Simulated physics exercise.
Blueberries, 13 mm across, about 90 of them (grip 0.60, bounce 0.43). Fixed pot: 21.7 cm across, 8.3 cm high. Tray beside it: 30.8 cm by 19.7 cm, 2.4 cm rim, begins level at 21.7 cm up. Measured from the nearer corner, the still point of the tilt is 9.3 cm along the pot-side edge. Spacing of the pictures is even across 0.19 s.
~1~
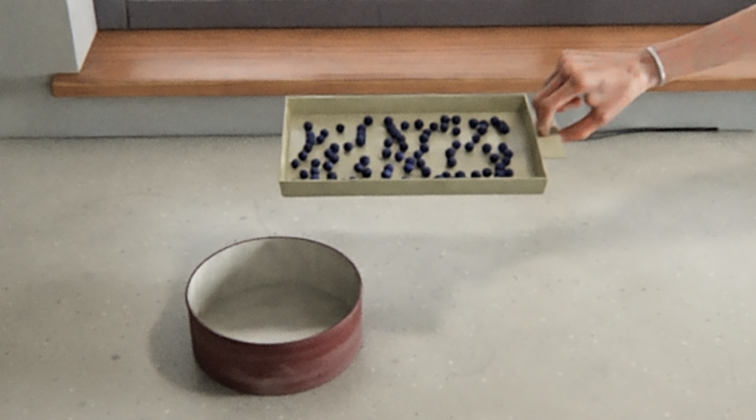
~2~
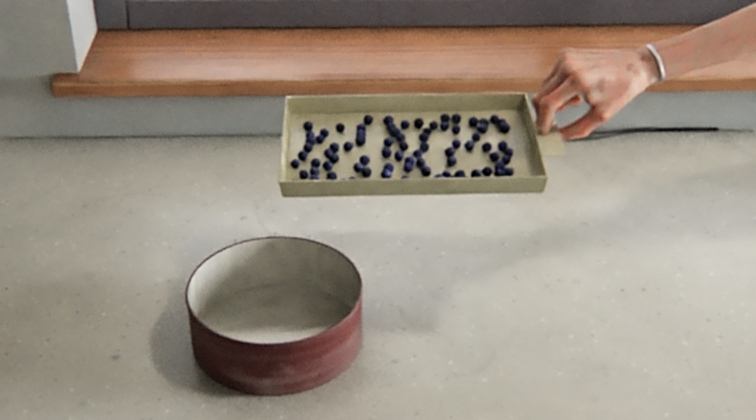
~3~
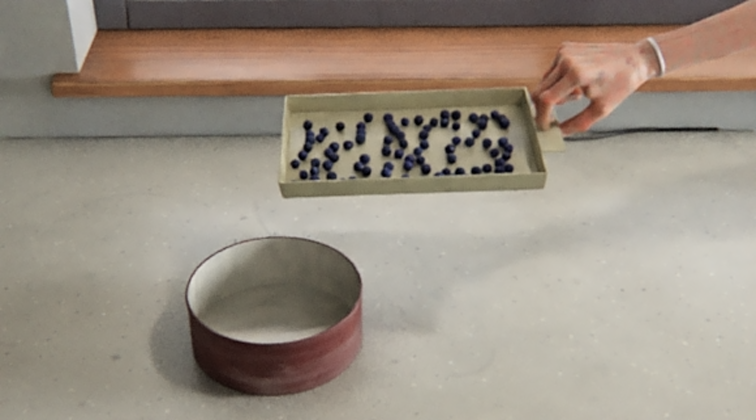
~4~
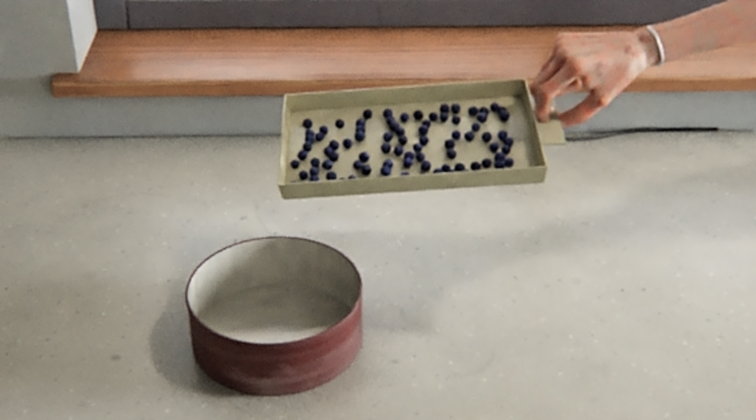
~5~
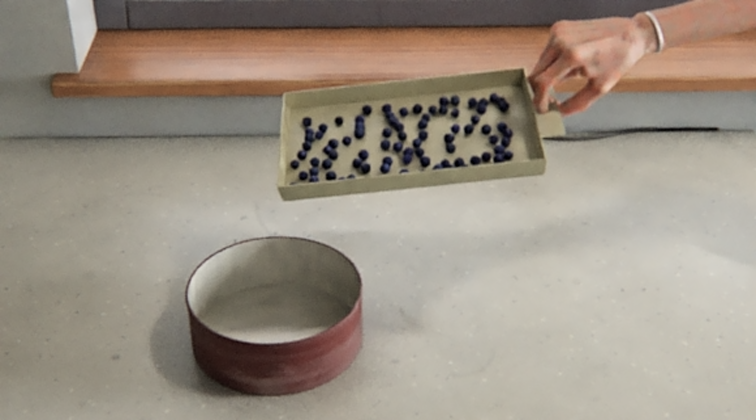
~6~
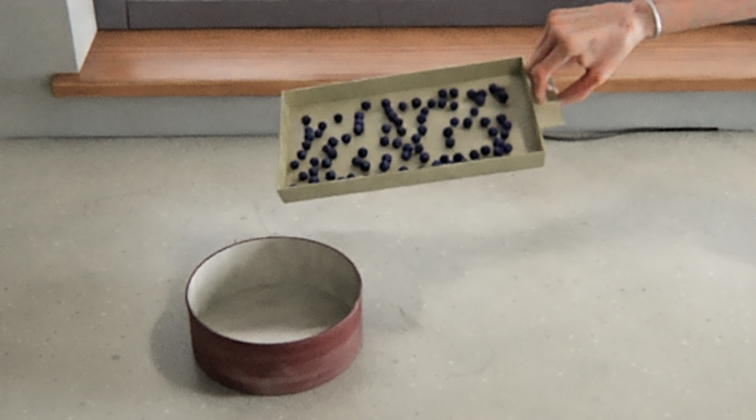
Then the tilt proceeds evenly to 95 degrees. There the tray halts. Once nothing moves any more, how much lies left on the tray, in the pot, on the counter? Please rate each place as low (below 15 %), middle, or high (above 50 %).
Left on the tray: Low, pot: High, counter: Low.
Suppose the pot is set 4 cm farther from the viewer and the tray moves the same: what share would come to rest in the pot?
My estimate: Some 85 per cent.
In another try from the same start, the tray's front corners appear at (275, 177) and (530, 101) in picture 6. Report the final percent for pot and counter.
You'd end with pot at 25 and counter at 75.
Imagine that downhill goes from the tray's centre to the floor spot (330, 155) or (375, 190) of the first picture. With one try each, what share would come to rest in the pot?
Roughly 60 per cent on the first try and 65 per cent on the second.
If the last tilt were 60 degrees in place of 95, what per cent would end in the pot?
I'd put it at close to 5 per cent.
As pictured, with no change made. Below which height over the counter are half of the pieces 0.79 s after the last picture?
Height: Around 24 cm.
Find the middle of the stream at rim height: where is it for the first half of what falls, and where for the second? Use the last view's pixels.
(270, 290) first, (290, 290) later, roughly.
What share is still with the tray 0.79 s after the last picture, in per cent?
About 90 per cent.
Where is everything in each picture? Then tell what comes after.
In the first frame, tray tilt 0 degrees, front corners at (282, 179) and (544, 176); middle of the pieces at (399, 157); pot at (274, 287).
In the second frame, tray tilt 1 degrees, front corners at (282, 180) and (544, 175); middle of the pieces at (399, 156).
In the third frame, tray tilt 2 degrees, front corners at (281, 181) and (544, 171); middle of the pieces at (399, 154).
In the fourth frame, tray tilt 5 degrees, front corners at (281, 183) and (544, 165), lowest corner left front; middle of the pieces at (399, 151).
In the fifth frame, tray tilt 8 degrees, front corners at (280, 185) and (543, 158), lowest corner left front; middle of the pieces at (398, 147).
In the sixth frame, tray tilt 11 degrees, front corners at (280, 187) and (542, 150), lowest corner left front; middle of the pieces at (397, 143); pot at (274, 287).
Then, 0.47 s after the last picture, tilt 51 degrees; the tray holds 100 %, the pot 0 %.
Then, 0.79 s after the last picture, tilt 78 degrees; the tray holds 90 %, the pot 0 %.
Then, 1.20 s after the last picture, tilt 95 degrees; the tray holds 50 %, the pot 10 %.
In the end, tray 0 %, pot 95 %, counter 5 %.
